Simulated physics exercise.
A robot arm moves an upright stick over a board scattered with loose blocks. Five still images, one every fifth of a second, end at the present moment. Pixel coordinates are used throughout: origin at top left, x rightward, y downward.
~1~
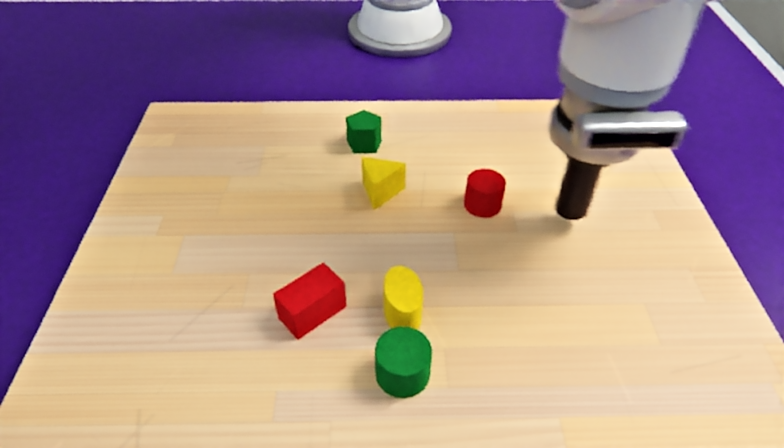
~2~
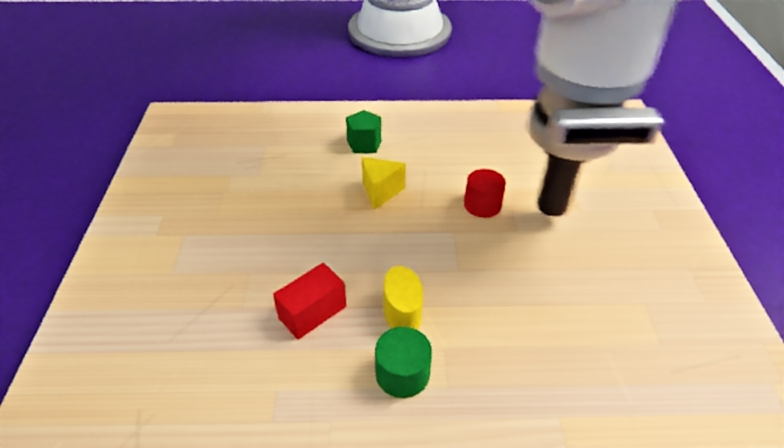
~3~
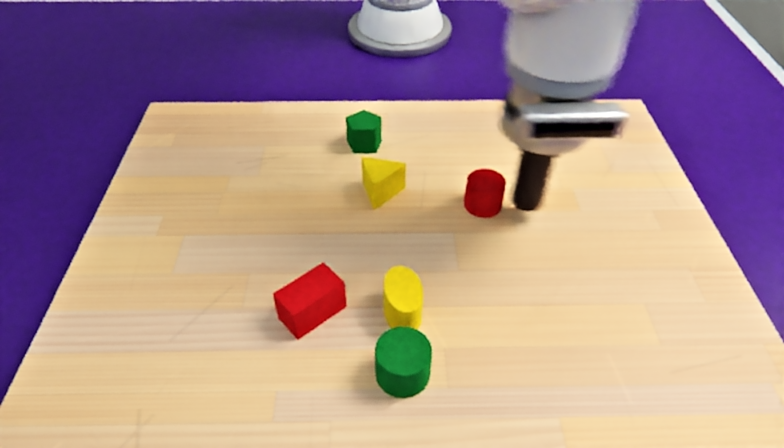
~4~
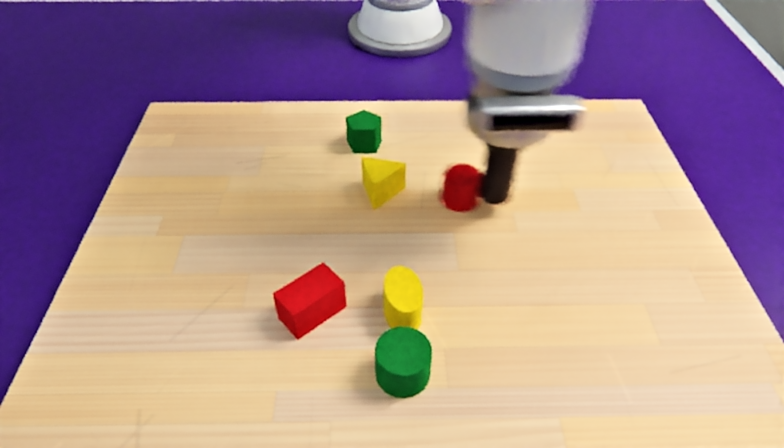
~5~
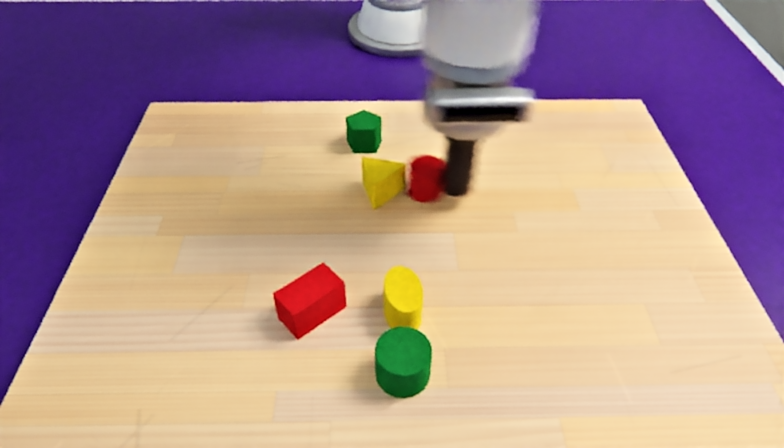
A robot arm holding a dark upright stick glides left across a pale wooden board on a purple surface, seen from above at an angle by a still camera. A green pentagonal block, a yellow three-sided block and a red cylinder sit toward the back, with red, yellow and green blocks nearer. The stick meets the red cylinder and pushes it left, close beside the yellow three-sided block.
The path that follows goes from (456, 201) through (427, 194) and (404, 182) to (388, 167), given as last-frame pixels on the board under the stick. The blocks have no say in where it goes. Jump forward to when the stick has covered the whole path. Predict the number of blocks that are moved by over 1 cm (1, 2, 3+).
Here I'd predict at least three blocks moving more than 1 cm.
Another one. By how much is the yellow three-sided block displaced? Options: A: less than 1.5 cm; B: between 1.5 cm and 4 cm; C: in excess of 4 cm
That would be B.
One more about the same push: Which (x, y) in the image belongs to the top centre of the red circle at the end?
At pixel (360, 133).
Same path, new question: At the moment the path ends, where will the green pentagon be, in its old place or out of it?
That block ends up displaced.
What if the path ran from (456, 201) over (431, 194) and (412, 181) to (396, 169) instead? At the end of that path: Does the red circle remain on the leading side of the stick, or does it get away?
Kept ahead.
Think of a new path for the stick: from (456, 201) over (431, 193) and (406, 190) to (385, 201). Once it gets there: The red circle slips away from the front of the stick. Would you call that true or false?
The statement is correct.
The first path, step by step. Halfway along, stick at (415, 175); yellow three-sided block at (363, 163), turned 75° anticlockwise; red circle at (389, 150).
At the end, stick at (388, 153); green pentagon at (358, 113); yellow three-sided block at (361, 163), turned 85° anticlockwise; red circle at (360, 133).
